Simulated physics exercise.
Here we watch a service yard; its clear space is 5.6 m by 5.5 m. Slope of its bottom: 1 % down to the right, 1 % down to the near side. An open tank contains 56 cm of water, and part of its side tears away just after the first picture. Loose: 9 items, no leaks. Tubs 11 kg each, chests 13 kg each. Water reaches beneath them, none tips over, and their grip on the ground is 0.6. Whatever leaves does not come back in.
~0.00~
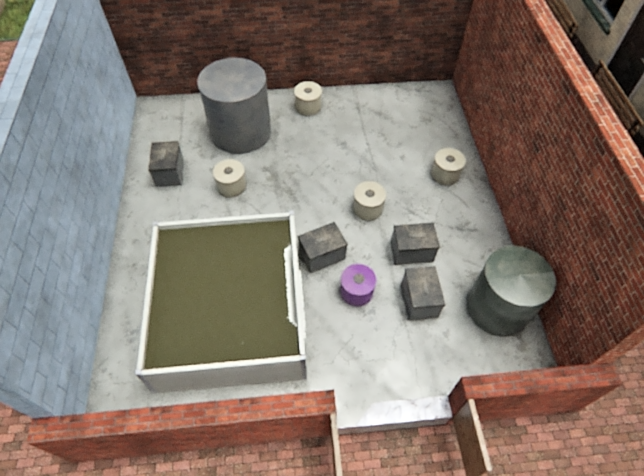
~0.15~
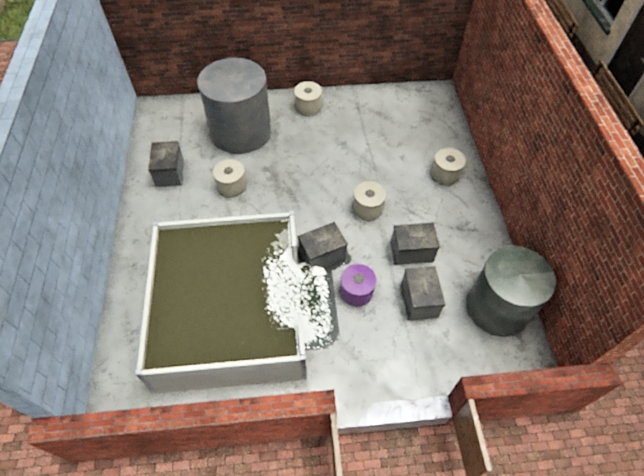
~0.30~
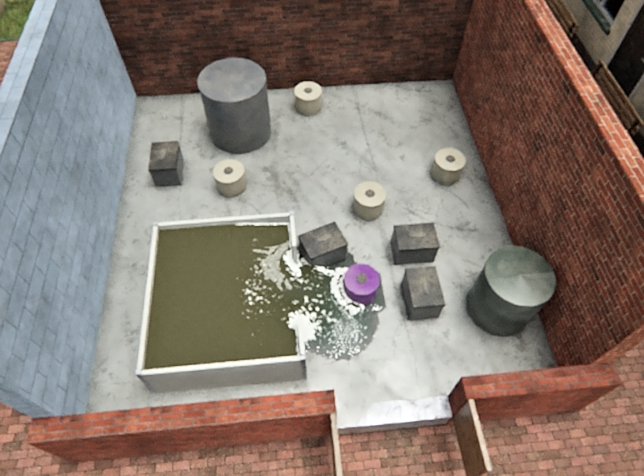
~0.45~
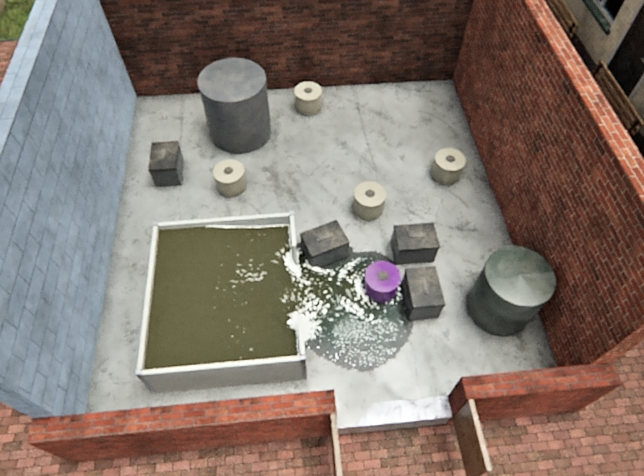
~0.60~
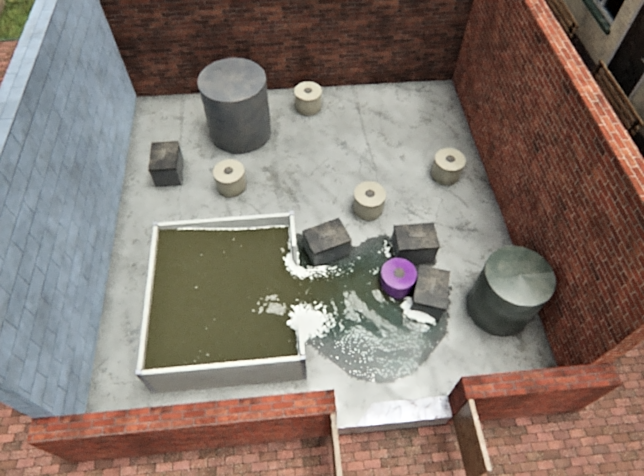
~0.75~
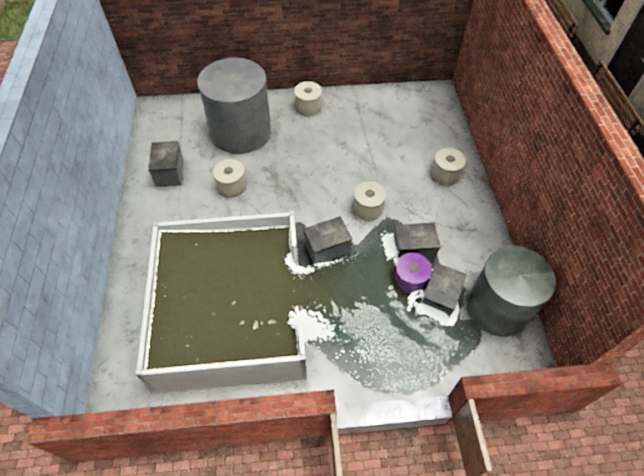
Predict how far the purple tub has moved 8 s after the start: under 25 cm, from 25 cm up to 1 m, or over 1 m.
It has moved over 1 m.
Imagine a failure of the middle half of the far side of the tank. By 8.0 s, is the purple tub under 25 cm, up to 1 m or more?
So the purple tub keeps its position.
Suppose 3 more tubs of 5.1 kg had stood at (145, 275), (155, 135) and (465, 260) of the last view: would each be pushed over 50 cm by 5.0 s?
Spot by spot, in turn: Falls short, falls short, exceeds it.
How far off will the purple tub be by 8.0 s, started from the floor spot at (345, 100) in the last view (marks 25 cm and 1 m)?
In the end it is hauled off.
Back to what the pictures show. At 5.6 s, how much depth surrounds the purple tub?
Depth: About 6 cm.
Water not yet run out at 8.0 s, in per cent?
Around 84 per cent of the water is still in there.
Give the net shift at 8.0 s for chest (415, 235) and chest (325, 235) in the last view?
In that order: 350 cm, 40 cm.
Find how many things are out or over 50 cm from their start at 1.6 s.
At that time I count 2.
After 1.6 s the purple tub is near (471, 226), 1.7 m from its start, afloat; 0 of 9 are out; 2 afloat.
After 3.6 s the purple tub is near (408, 125), 2.9 m from its start, afloat; 0 of 9 are out; 2 afloat.
After 5.6 s the purple tub is near (351, 111), 3.1 m from its start, aground; 0 of 9 are out; 2 afloat.
After 8.0 s the purple tub is near (327, 109), 3.1 m from its start, afloat; 0 of 9 are out; 2 afloat.
